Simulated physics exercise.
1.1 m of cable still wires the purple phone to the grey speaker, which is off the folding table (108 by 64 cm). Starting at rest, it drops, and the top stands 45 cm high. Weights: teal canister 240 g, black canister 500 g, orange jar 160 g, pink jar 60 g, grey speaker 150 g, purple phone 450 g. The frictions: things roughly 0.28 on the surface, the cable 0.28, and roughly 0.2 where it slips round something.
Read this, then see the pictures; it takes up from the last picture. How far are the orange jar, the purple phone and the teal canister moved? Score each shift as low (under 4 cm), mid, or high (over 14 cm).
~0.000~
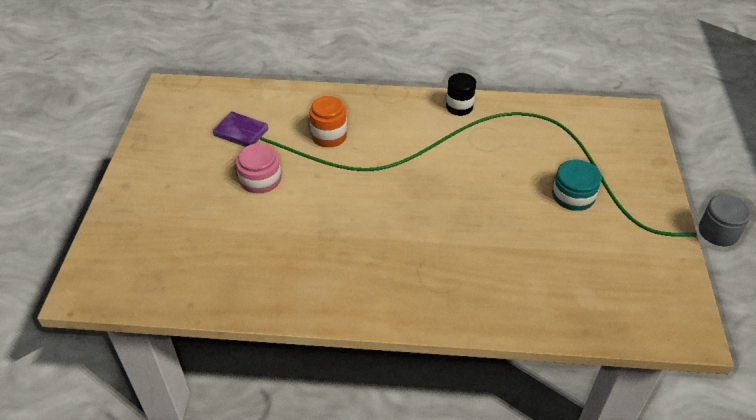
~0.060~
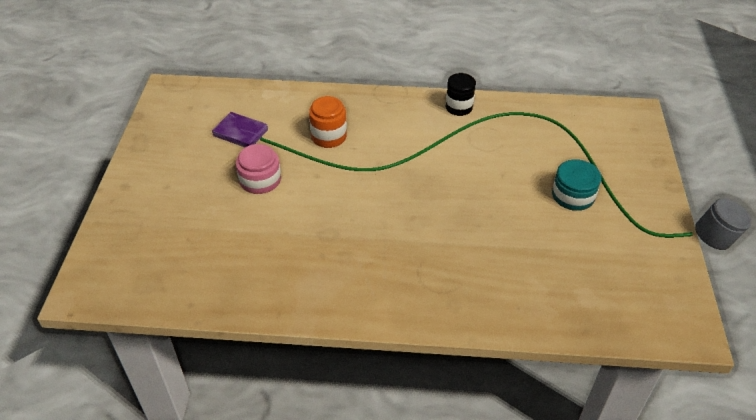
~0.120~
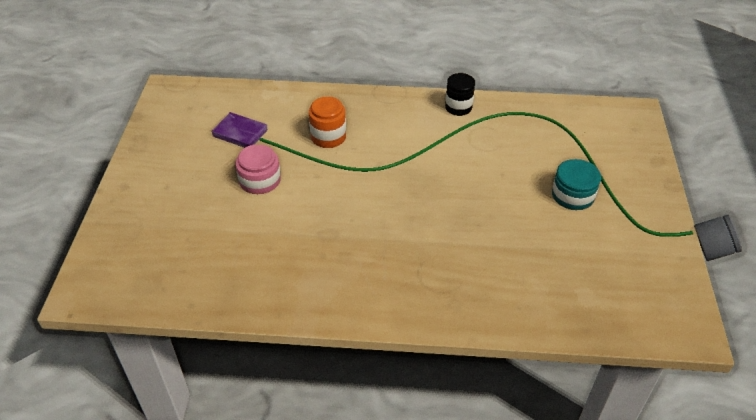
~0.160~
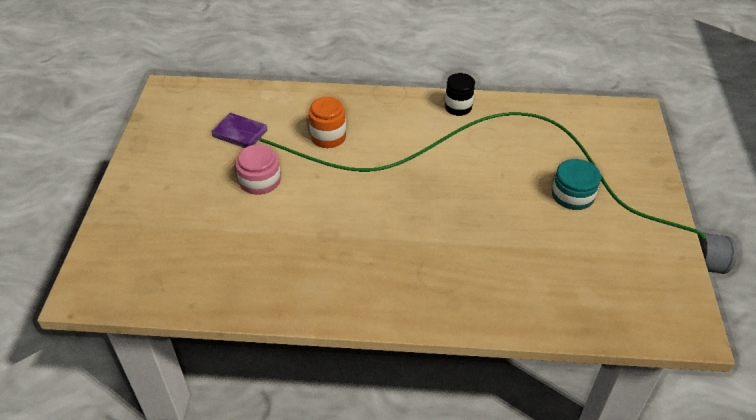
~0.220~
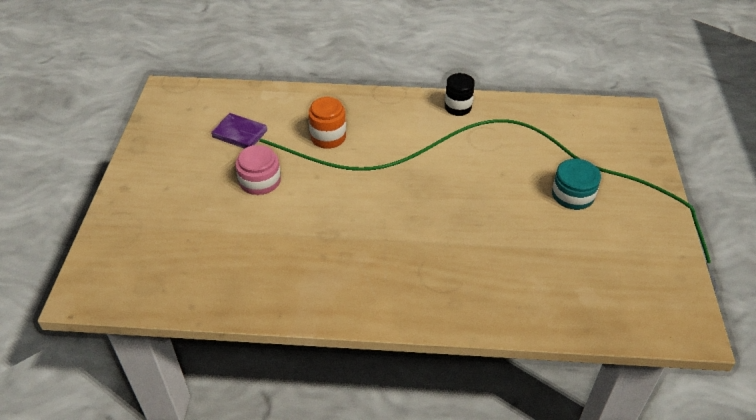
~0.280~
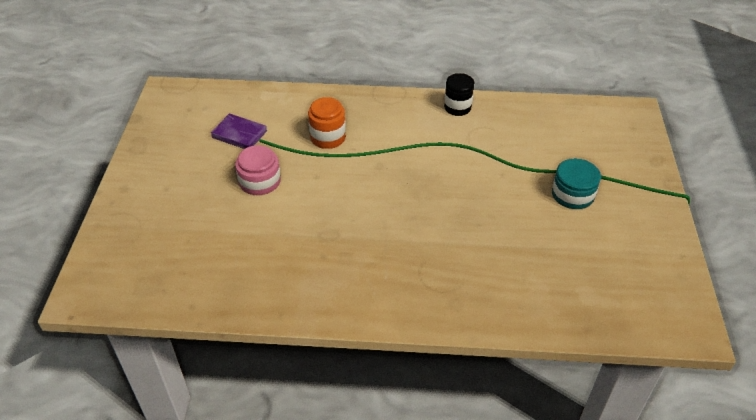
Scores - orange jar: Low; purple phone: Mid; teal canister: Low.
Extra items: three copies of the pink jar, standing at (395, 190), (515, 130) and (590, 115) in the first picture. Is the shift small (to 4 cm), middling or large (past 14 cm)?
Result, in order: Minor / major / minor.
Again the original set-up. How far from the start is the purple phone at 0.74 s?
The purple phone is around 10 cm from where it began.
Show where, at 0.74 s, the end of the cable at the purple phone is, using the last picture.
(311, 145) or thereabouts.
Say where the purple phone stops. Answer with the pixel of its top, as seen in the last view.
You'll find it ending up somewhere near (287, 138).
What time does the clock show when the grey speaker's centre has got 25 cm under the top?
It gets there at roughly 0.28 s.
After 0.5 s, the cable's tail end at (299, 142); purple phone 8 cm off its start, grey speaker over the edge.
After 0.7 s, the cable's tail end at (311, 145); purple phone 10 cm off its start, orange jar 1 cm off its start, grey speaker over the edge.
After 1.0 s, the cable's tail end at (312, 145); purple phone 10 cm off its start at (288, 138), orange jar 1 cm off its start at (330, 104), grey speaker over the edge.
After 1.2 s, the cable's tail end at (312, 145); purple phone 10 cm off its start, orange jar 1 cm off its start, grey speaker over the edge.
After 2.4 s, the cable's tail end at (312, 145); purple phone 10 cm off its start at (287, 138), orange jar 1 cm off its start at (330, 104), teal canister 0 cm off its start at (580, 174), grey speaker over the edge.
